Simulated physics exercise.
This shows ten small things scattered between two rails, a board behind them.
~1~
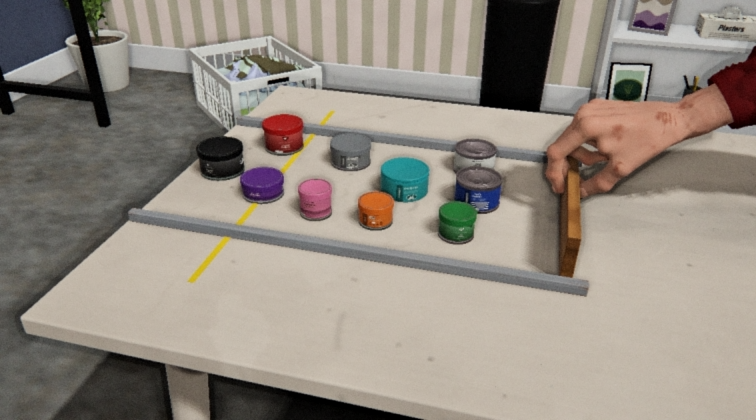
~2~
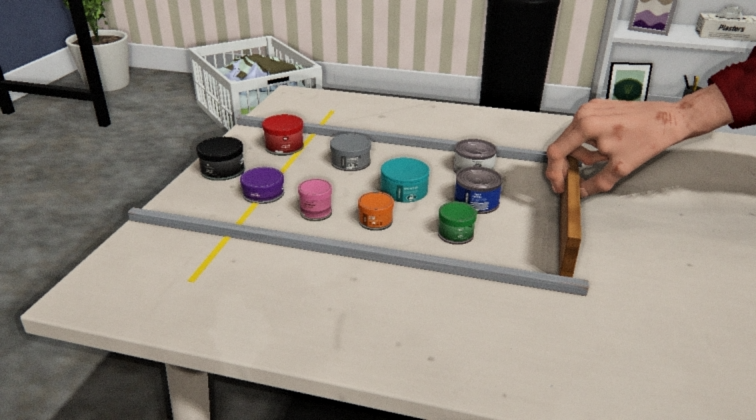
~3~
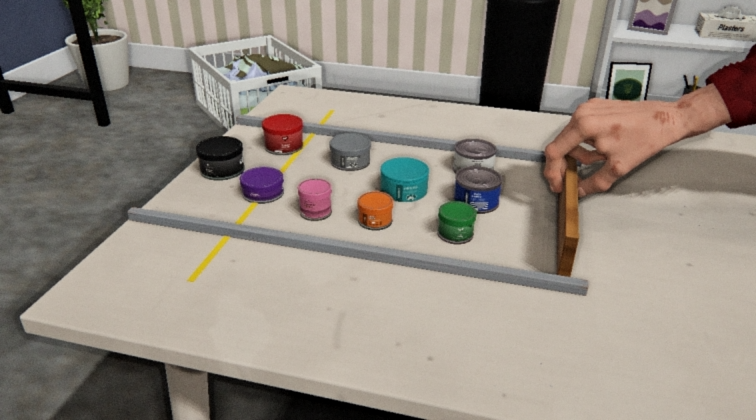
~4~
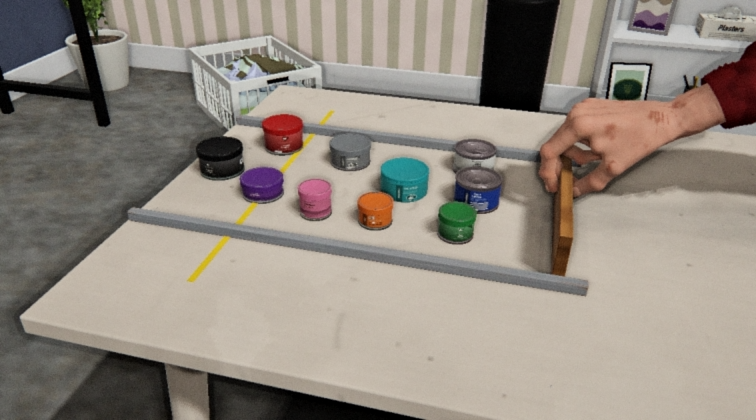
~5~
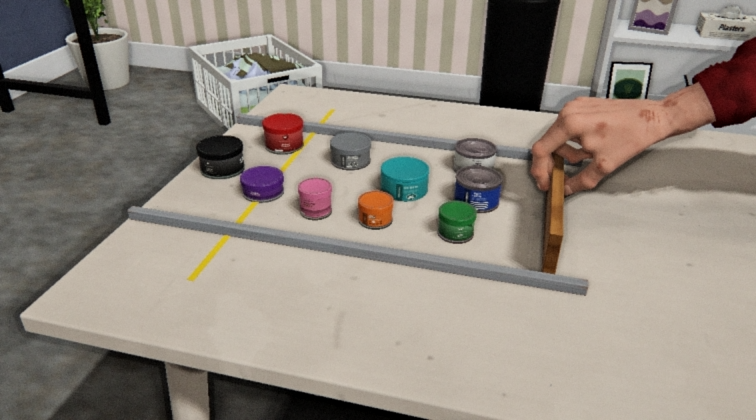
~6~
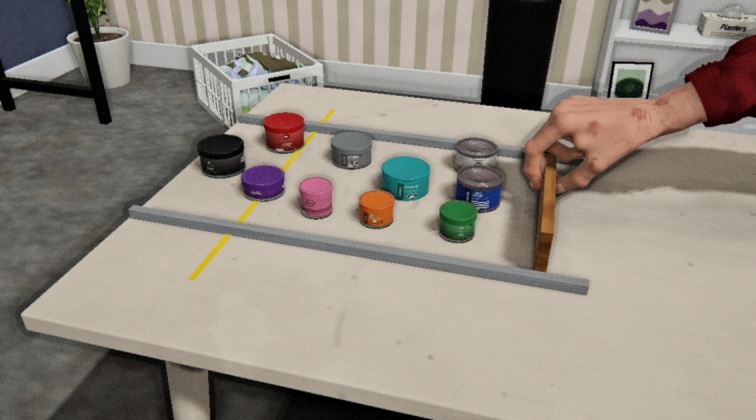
Ten small lidded pots in black, red, purple, pink, grey, teal, orange, green, blue and white stand scattered between two grey rails on a pale table, seen from above at an angle in a room with striped wallpaper. A yellow line crosses the table at the left, and a hand holds a wooden board upright at the right. The hand slides the board slightly left, while the pots and camera stay practically still.
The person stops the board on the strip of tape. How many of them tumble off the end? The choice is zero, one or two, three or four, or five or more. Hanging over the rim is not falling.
The number that fall off is one or two.
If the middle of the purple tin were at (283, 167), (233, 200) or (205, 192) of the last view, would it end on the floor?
The purple tin goes over; does not fall; holds on.
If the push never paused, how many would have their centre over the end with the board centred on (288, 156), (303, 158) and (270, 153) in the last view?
It would be 1, 0 and 1.
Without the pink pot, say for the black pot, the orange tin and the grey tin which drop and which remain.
The black pot is lost; the orange tin survives; the grey tin survives.
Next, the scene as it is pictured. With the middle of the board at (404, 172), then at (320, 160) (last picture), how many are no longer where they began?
First 6, then 10.
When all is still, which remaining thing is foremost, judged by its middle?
It is the red pot.
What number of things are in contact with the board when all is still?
It touches 3.
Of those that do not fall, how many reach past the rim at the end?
That would be 1.
A little later, none off yet; black pot at rest near (222, 156); red pot at rest near (285, 133); purple tin at rest near (263, 183).
Next, none off yet; black pot at rest near (222, 156); red pot at rest near (285, 133); purple tin at rest near (256, 180).
When it is over, the number that fall off is one or two; down, black pot.
